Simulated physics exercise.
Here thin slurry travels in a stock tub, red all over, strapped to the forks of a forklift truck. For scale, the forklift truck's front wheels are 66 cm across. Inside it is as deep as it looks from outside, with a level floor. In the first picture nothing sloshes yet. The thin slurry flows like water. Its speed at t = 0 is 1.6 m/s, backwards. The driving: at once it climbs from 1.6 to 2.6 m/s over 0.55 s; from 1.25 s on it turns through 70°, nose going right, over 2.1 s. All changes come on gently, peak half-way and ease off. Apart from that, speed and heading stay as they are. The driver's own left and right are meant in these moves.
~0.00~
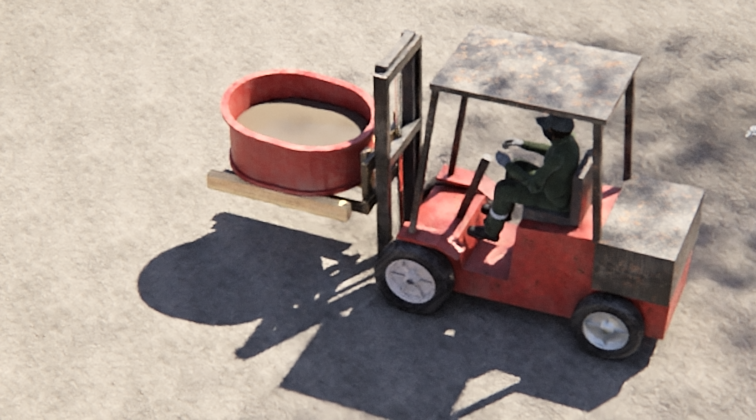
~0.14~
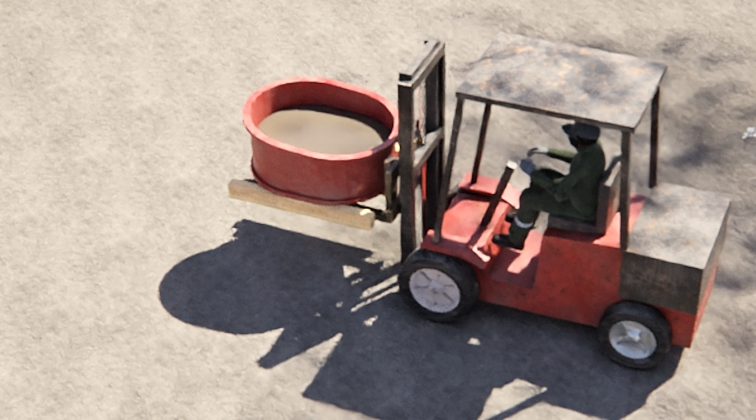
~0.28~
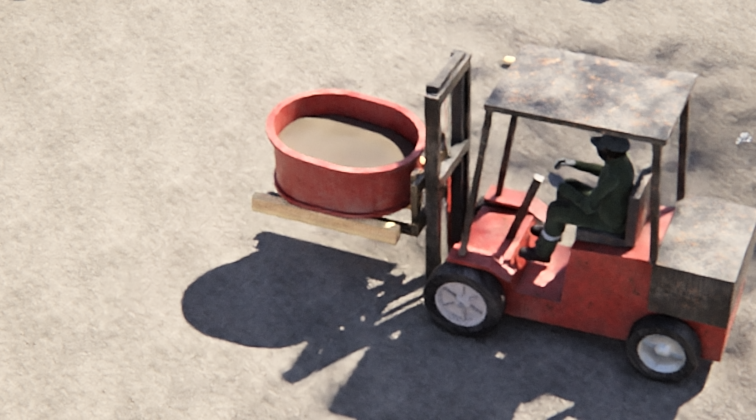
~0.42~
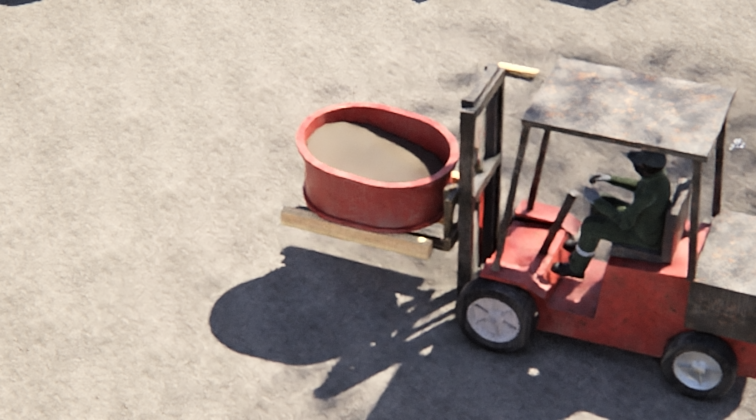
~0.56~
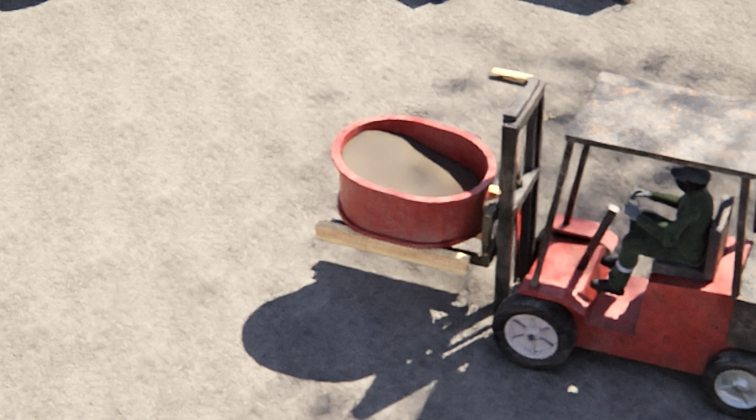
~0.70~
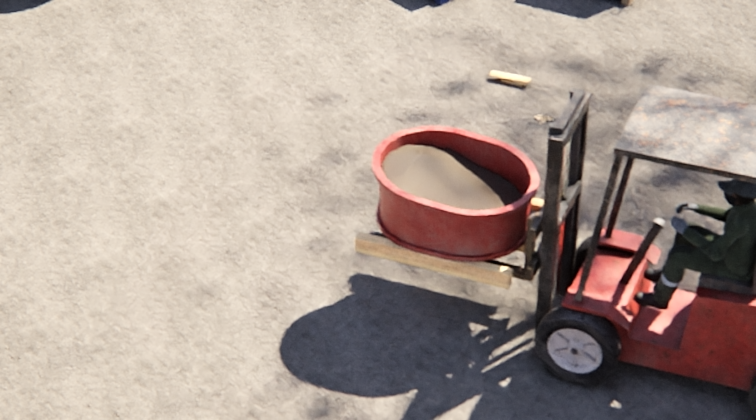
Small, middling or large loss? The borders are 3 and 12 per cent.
The loss is large.
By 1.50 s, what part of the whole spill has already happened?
About 0 per cent.
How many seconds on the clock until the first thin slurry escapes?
Near 1.7 s.
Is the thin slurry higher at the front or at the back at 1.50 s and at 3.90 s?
At the back, then the front.
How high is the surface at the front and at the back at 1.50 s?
About 14 cm in front and 36 cm behind.
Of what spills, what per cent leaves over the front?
Some 10 per cent of it.
By 1.50 s front 14 cm, middle 23 cm, back 36 cm above the floor; no loss so far.
By 2.60 s front 36 cm, middle 31 cm, back 7 cm above the floor; the loss stands at 1 per cent, mostly over the back, some over the front.
By 3.90 s front 22 cm, middle 19 cm, back 17 cm above the floor; the loss stands at 16 per cent, over the far side.
By 6.34 s the loss stands at 16 per cent, over the far side, 37 of 235 litres.
